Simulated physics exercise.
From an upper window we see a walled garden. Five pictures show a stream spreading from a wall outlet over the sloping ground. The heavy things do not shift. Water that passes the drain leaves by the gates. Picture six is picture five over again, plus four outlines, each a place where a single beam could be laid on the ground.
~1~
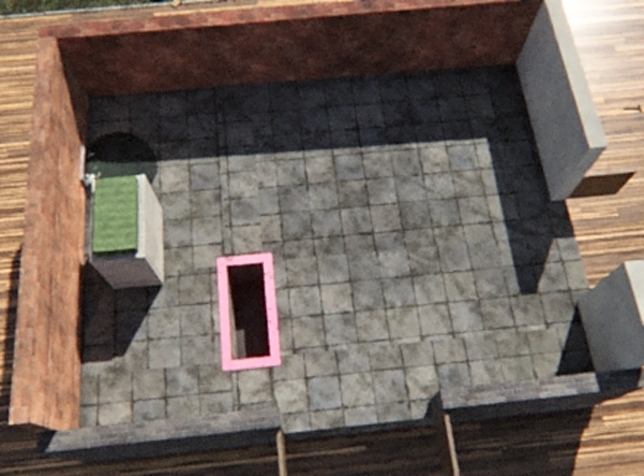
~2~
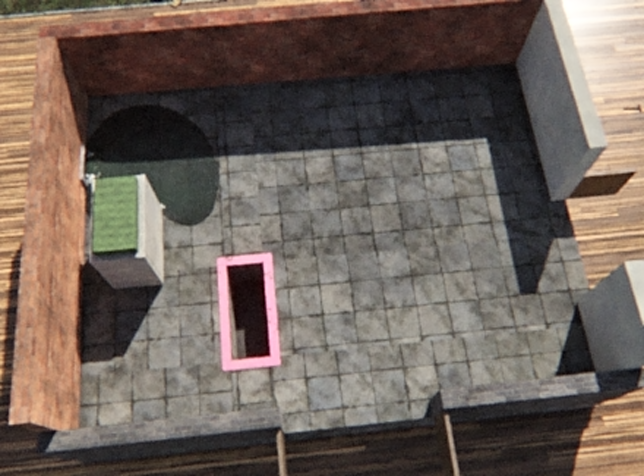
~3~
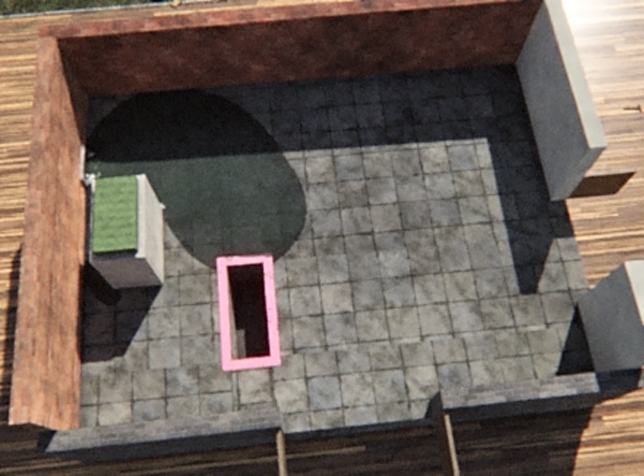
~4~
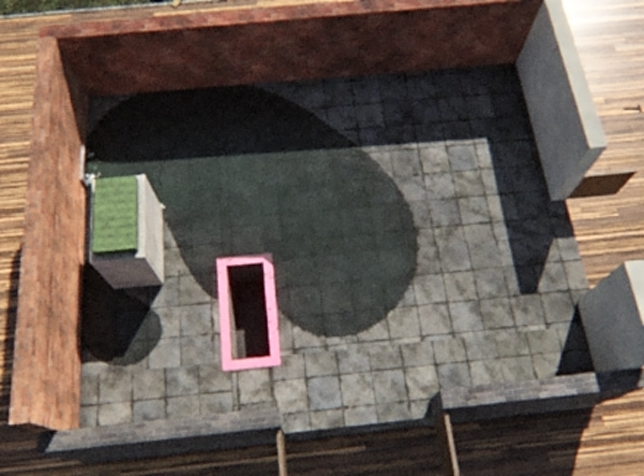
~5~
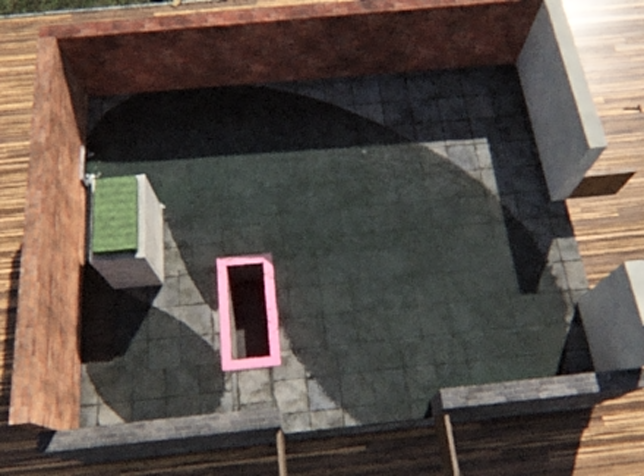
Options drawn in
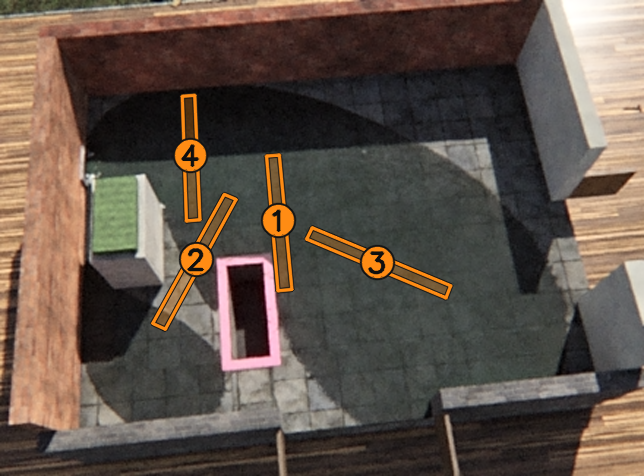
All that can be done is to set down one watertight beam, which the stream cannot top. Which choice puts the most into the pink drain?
Go for 1.
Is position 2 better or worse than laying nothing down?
Worse.
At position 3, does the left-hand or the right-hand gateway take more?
More leaves on the right.
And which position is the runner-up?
Position 4.
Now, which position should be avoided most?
2.
On the marked copy, 1 from (284, 290) to (272, 155); 2 from (159, 326) to (230, 196); 3 from (309, 233) to (448, 291); 4 from (193, 220) to (188, 95).
With 1, about 66 % of the stream goes into the pink drain, about 32 % out by the gates.
With 2, next to none of the stream goes into the pink drain, about 99 % out by the gates.
With 3, about 14 % of the stream goes into the pink drain, about 86 % out by the gates.
With 4, about 45 % of the stream goes into the pink drain, about 50 % out by the gates.
